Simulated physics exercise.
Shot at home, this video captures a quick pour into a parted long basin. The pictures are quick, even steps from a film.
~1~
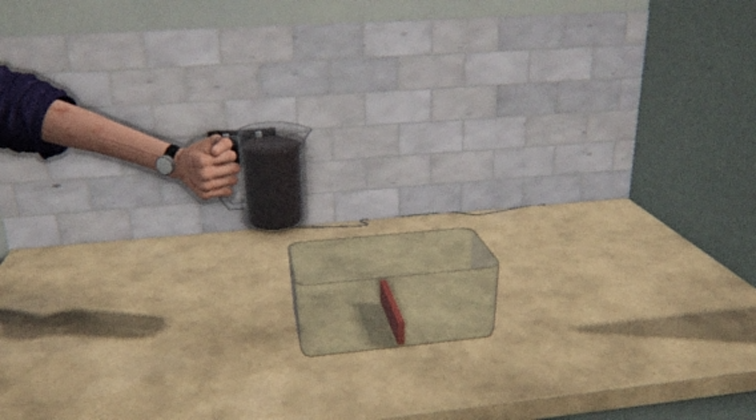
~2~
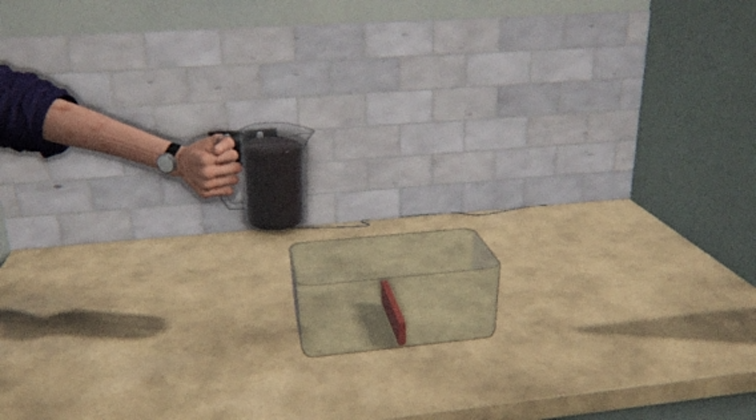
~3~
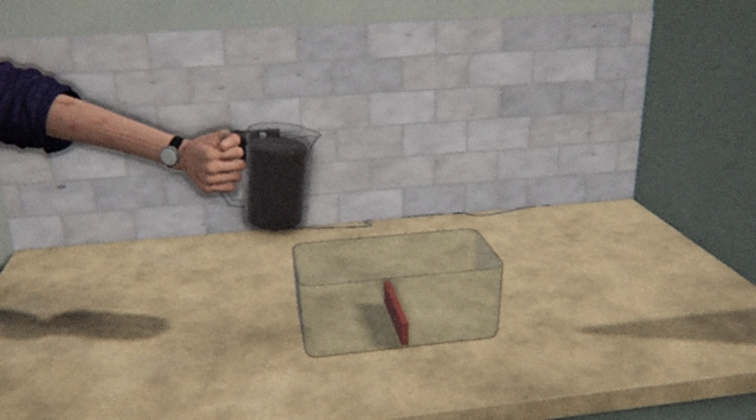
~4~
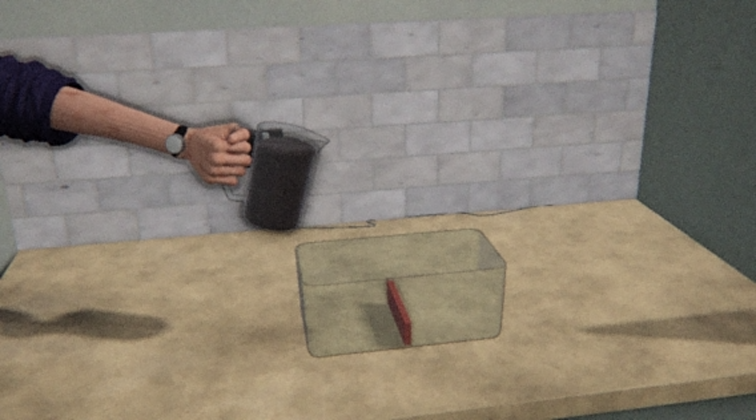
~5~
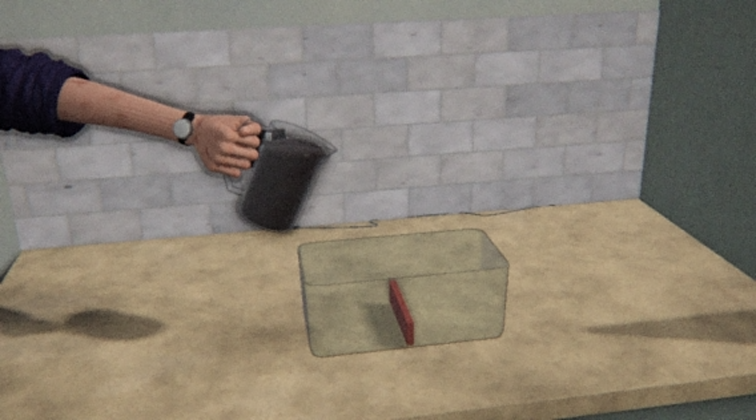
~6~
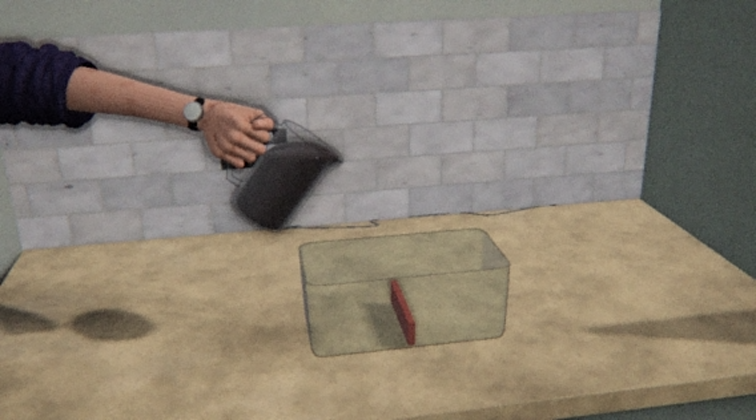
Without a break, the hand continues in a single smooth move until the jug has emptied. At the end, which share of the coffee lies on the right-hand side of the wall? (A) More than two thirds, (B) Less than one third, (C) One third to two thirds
Less than one third (B).
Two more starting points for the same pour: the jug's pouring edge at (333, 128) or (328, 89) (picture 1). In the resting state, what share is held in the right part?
Near 30 in a hundred first, near 50 in a hundred second.
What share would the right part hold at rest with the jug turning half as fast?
About 10 per cent.
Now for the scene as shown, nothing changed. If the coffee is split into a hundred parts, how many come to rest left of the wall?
I'd estimate around 90 per cent.
A moment on, the jug is tipped right over and 61 per cent is still to pour, 15 is left of the wall and 1 right of it.
Next, the jug is tipped right over and 14 per cent is still to pour, 66 is left of the wall and 3 right of it.
Then the jug is tipped right over and 1 per cent is still to pour, 86 is left of the wall and 6 right of it.
Later the jug is tipped right over and 0 per cent is still to pour, 88 is left of the wall and 8 right of it.
Finally, 88 per cent lies left of the wall, 8 right of it and 4 outside.
